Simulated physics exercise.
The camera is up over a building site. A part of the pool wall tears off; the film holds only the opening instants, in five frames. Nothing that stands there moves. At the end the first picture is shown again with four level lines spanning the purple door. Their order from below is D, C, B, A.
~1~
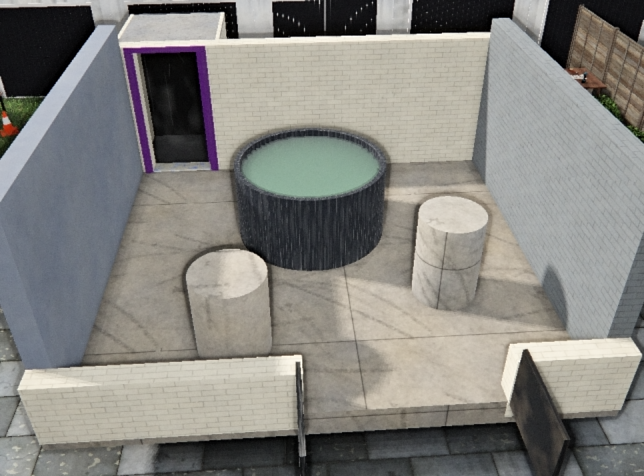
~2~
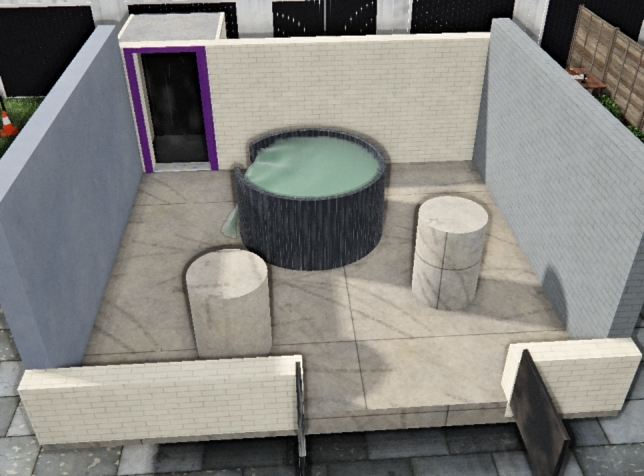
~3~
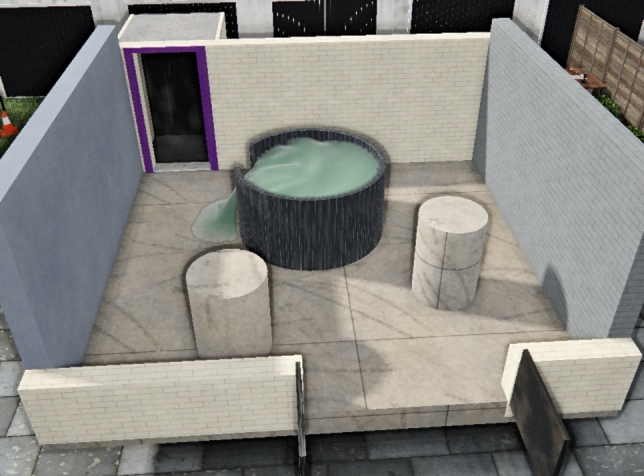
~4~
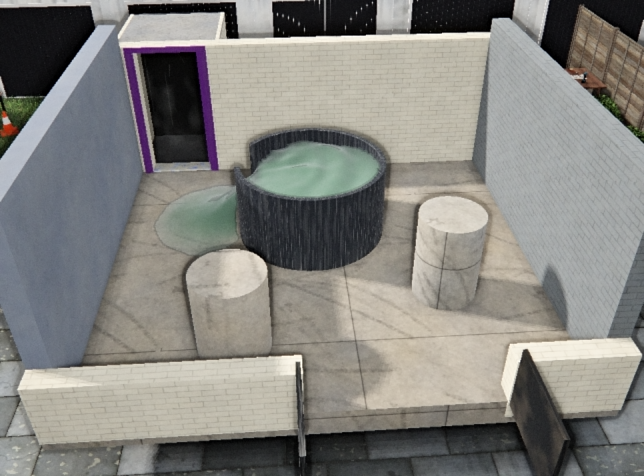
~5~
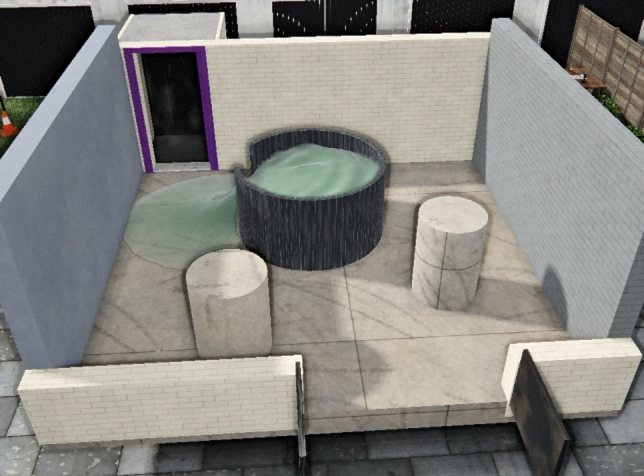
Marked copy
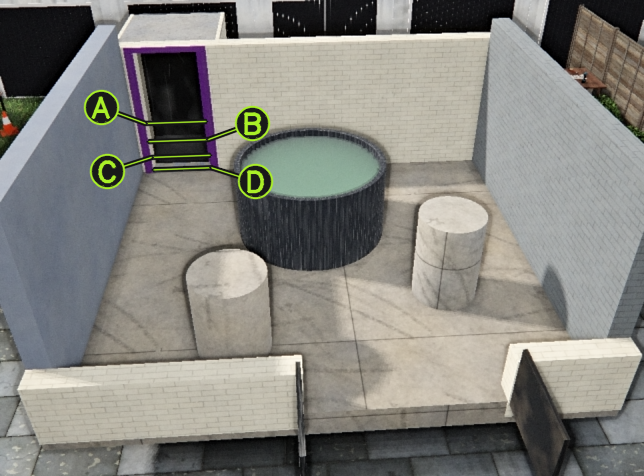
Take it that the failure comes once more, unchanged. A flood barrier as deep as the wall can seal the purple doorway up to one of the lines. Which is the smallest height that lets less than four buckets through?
The limit is B.
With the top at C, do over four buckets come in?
Yes.
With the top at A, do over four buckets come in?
No, that is safe.
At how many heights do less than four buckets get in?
Two.
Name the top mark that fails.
C.
In lime, A at (175, 122); B at (178, 140); C at (180, 156); D at (182, 168); from the bottom up D, C, B, A.
For mark A, nothing gets over.
For mark B, a splash gets over, under a bucket.
For mark C, about 11 bucketfuls get in.
For mark D, dozens of bucketfuls pour in.
